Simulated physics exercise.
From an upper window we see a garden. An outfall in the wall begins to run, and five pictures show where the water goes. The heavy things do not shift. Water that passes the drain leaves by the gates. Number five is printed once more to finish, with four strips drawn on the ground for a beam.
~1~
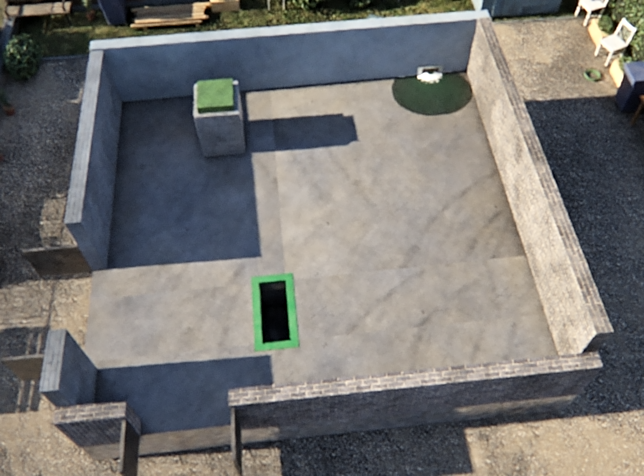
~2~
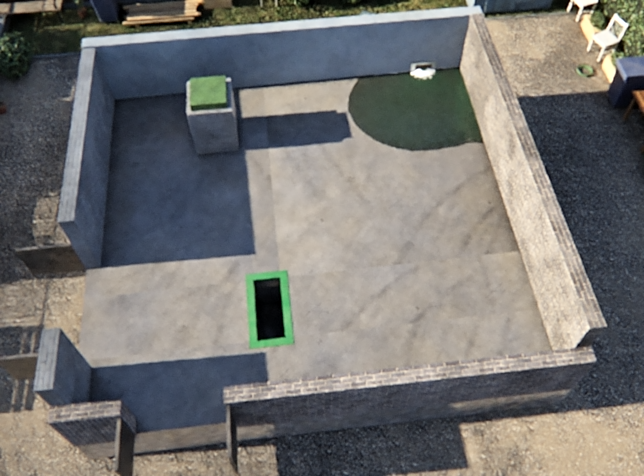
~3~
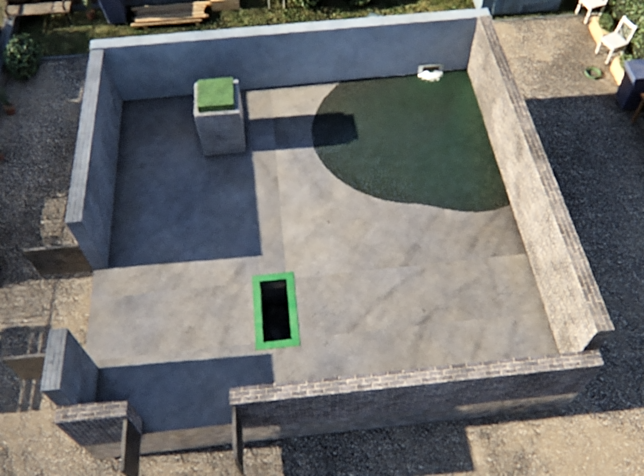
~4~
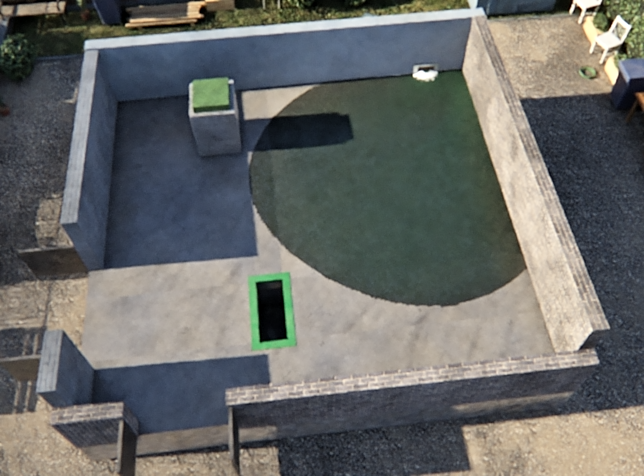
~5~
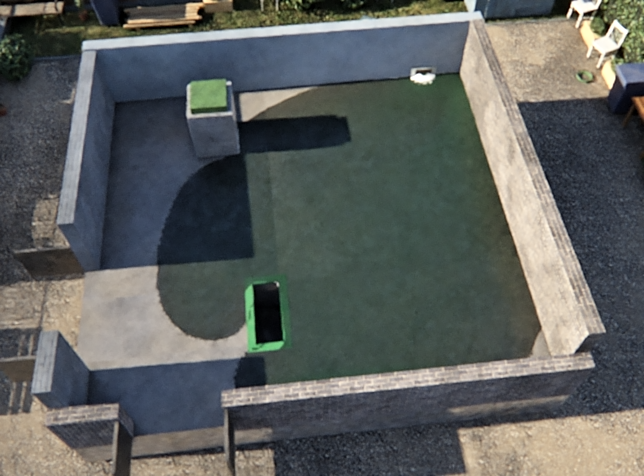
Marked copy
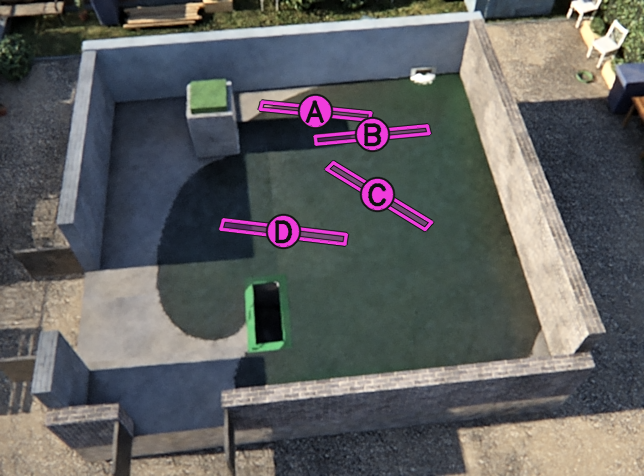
Walled garden seen from above, dark green water spreading from the far right corner across the paving and reaching a green-rimmed drain.
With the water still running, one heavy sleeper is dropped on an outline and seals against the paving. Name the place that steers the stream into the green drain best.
A works best here.
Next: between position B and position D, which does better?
The answer is B.
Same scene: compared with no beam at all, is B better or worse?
It is worse.
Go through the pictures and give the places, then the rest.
Outfall at (430, 70); green drain at (274, 311); open gate at (102, 317); open gate at (189, 415); water covers 3 % of the ground and shows as far out as (418, 110); green drain still dry.
Water covers 10 % of the ground and shows as far out as (402, 145); green drain still dry.
Water covers 21 % of the ground and shows as far out as (487, 204); green drain still dry.
Water covers 42 % of the ground and shows as far out as (391, 296); green drain still dry.
Water covers 68 % of the ground and shows as far out as (266, 360); green drain taking water.
On the marked copy, A from (261, 105) to (370, 116); B from (315, 140) to (428, 129); C from (330, 166) to (428, 225); D from (222, 224) to (345, 239).
With A, about 27 % of the stream runs into the green drain, about 73 % out by the gates.
With B, about 20 % of the stream runs into the green drain, about 80 % out by the gates.
With C, about 17 % of the stream runs into the green drain, about 83 % out by the gates.
With D, about 14 % of the stream runs into the green drain, about 85 % out by the gates.
